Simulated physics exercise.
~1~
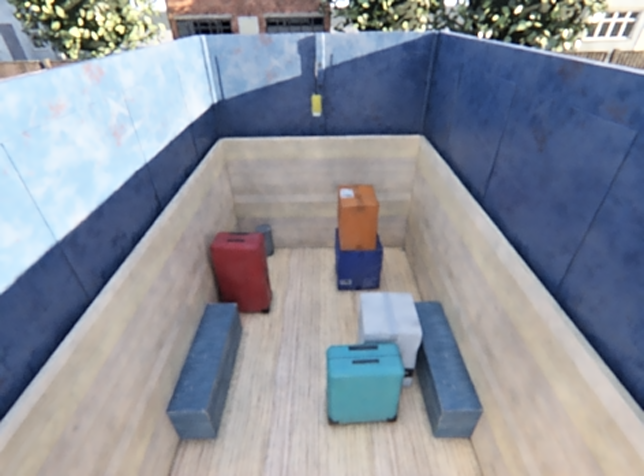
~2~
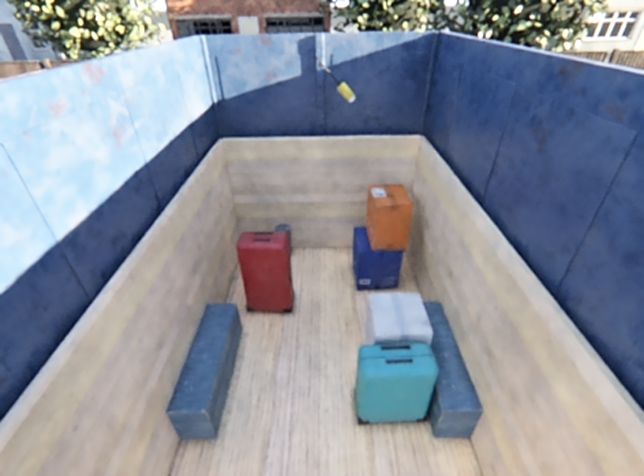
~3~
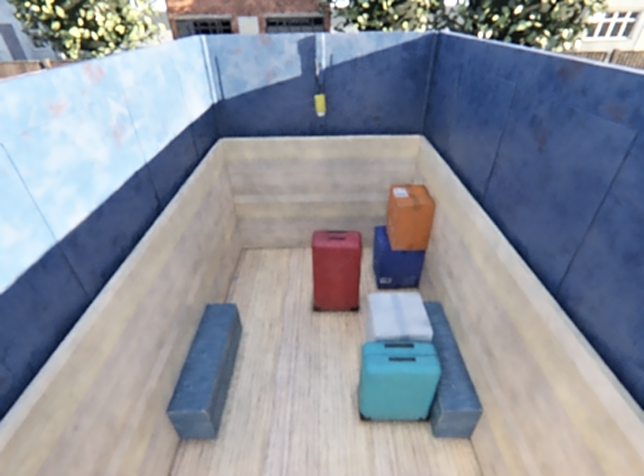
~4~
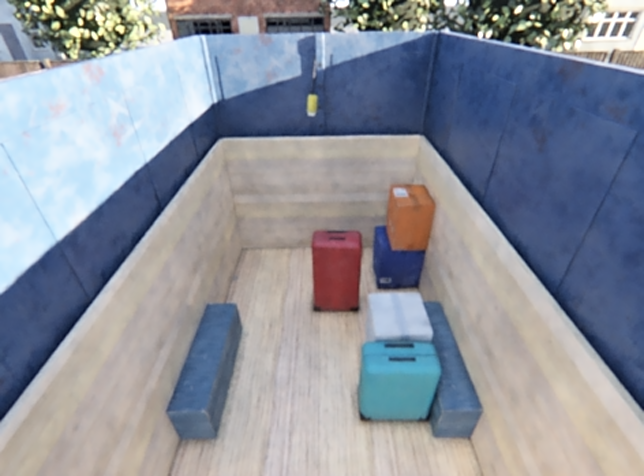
In the load bay of a delivery van, a red case stands on the left, a small grey object behind it, while an orange box sits on a blue one across from a white box and a turquoise case. The load begins sliding right, and a yellow object hanging at the far end swings out the same way. The red case glides on past the middle of the floor, hiding the grey object from view. The orange and blue boxes shift toward the right wall, still stacked. Finally everything rests, the red and turquoise cases both upright.
